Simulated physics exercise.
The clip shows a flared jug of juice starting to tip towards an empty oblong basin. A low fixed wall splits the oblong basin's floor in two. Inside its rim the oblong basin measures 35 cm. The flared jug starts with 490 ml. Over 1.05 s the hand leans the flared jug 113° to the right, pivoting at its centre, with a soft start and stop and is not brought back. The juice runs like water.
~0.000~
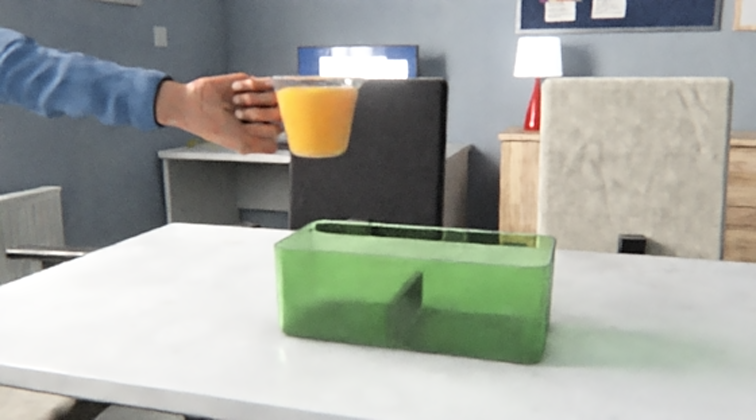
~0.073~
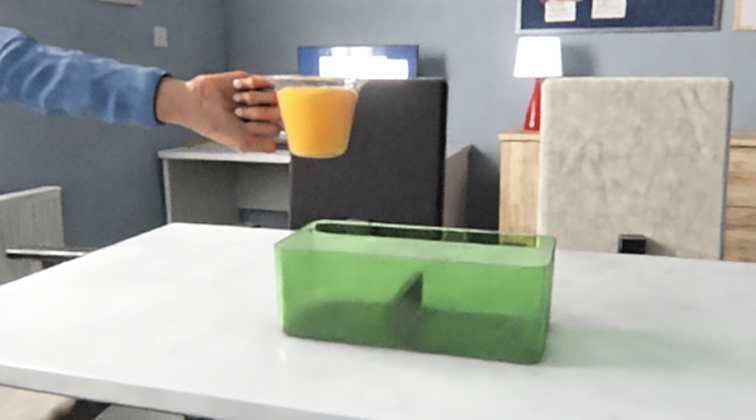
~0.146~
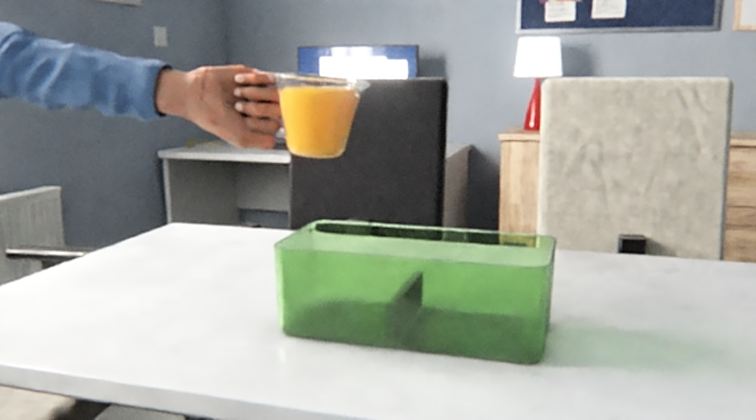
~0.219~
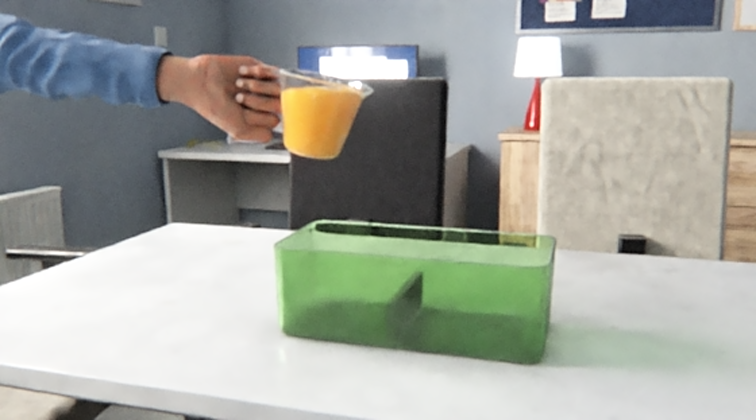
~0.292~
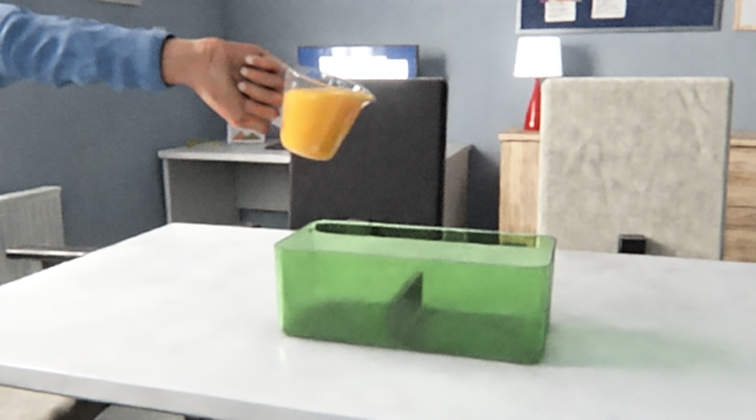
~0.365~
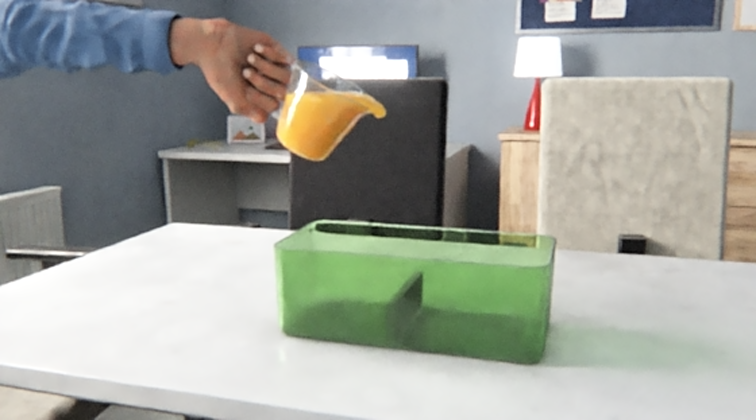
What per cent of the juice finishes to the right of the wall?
Roughly 66 per cent is past the wall.
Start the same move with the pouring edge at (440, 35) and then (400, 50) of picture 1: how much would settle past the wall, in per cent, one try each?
First 90, then 95 per cent.
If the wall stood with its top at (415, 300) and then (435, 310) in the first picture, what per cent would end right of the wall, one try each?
In turn about 60 and 20 per cent.
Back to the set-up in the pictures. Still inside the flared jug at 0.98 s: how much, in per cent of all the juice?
About 2 per cent.
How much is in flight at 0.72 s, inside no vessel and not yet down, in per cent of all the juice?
Near 30 in a hundred.
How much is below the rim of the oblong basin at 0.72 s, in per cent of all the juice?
Near 30 in a hundred.
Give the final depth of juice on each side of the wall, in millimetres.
Left about 8 mm, right about 12 mm.
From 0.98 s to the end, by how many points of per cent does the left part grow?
Near 7 in a hundred.
After 0.72 s the tilt is 88° and 39 per cent is still to pour, 1 is left of the wall and 30 right of it.
After 0.98 s the tilt is 112° and 2 per cent is still to pour, 26 is left of the wall and 65 right of it.
After 1.25 s the tilt is 113° and 0 per cent is still to pour, 33 is left of the wall and 66 right of it.
After 1.55 s the tilt is 113° and 0 per cent is still to pour, 33 is left of the wall and 66 right of it.
In the end 33 per cent lies left of the wall, 66 right of it and 1 outside.
